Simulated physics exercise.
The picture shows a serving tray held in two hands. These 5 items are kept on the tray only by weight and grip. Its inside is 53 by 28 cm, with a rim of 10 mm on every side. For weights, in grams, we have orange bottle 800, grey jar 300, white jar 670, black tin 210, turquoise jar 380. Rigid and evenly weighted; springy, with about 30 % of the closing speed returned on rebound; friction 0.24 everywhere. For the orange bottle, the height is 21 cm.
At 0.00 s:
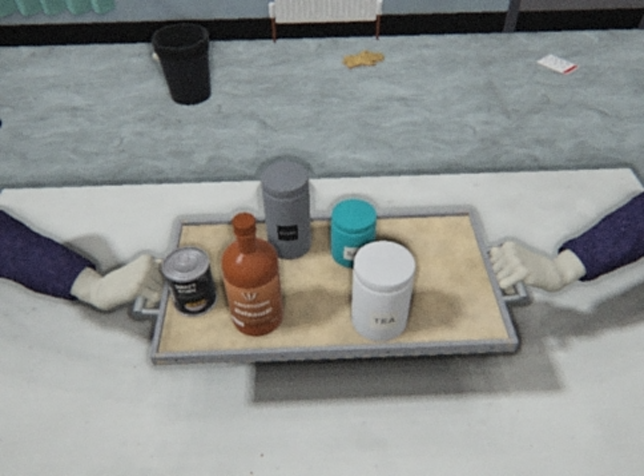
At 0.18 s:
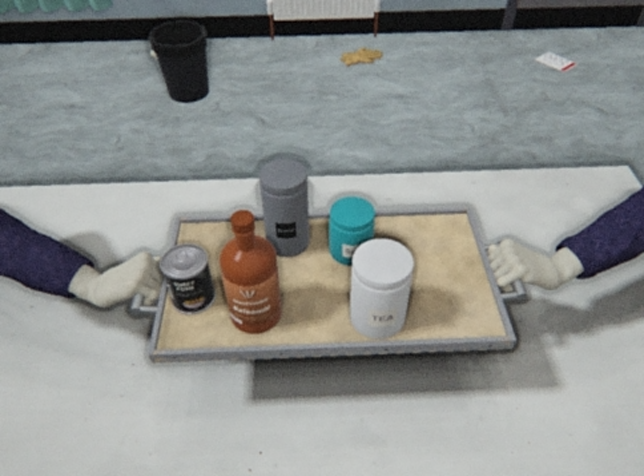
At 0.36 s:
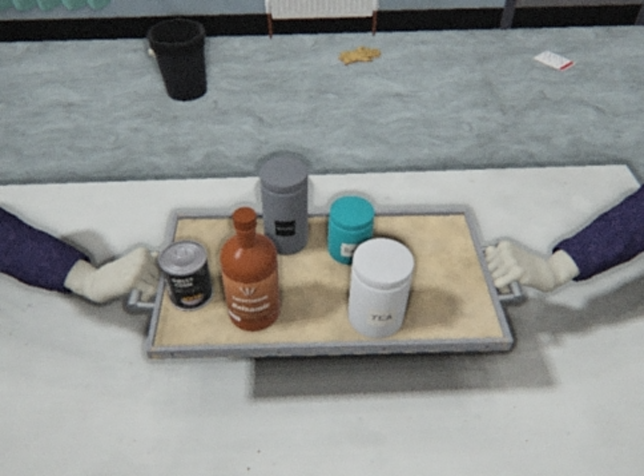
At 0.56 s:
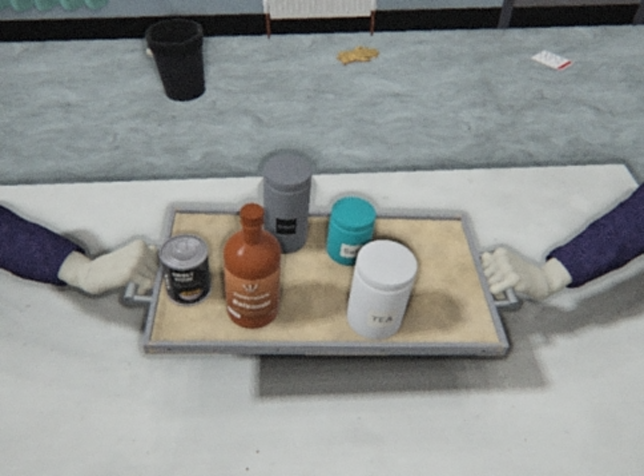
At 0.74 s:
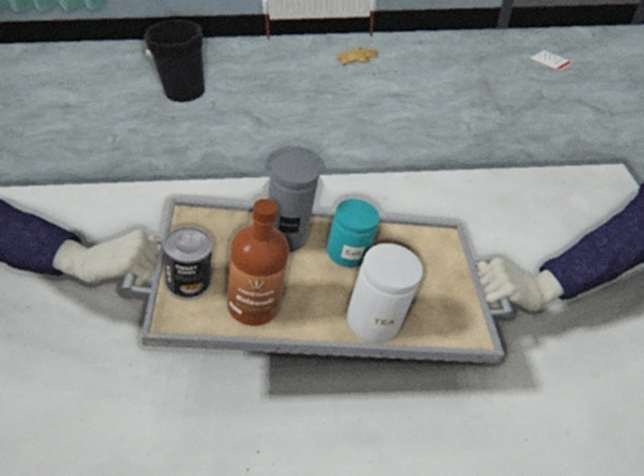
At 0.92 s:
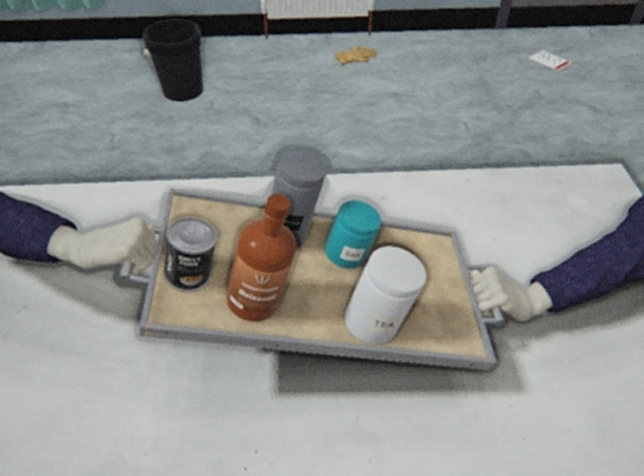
Two gloved hands holding a serving tray of five containers level, then gradually tilting it with the right edge lowering.
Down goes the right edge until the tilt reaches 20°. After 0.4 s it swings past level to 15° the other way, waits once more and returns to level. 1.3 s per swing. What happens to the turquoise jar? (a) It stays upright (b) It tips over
b, it tips over.
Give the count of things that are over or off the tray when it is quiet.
4.
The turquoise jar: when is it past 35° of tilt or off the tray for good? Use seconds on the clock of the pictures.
Time: Roughly 1.7 s.
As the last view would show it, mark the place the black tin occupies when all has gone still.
Its centre ends close to (350, 233) in the last view.
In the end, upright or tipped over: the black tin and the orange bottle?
In the last frame the black tin remains up and the orange bottle does not stay up.
After 1.52 s, tilt 20°, right edge down; turquoise jar slid 14 cm near (428, 253); orange bottle slid 16 cm; grey jar slid 15 cm.
After 1.92 s, tilt 19°, right edge down; grey jar, white jar and turquoise jar now off the tray; orange bottle tipped 13° from how it sat; black tin slid 40 cm.
After 2.42 s, tilt 4°, right edge down; orange bottle now off the tray; black tin slid 46 cm.
After 3.52 s, tilt 15°, left edge down; black tin slid 40 cm.
At rest (5.2 s), off the tray and tipped over, orange bottle, grey jar, white jar and turquoise jar; not toppled but over 5 cm from the start, black tin. Seen from the same camera at the end, turquoise jar near (480, 284).
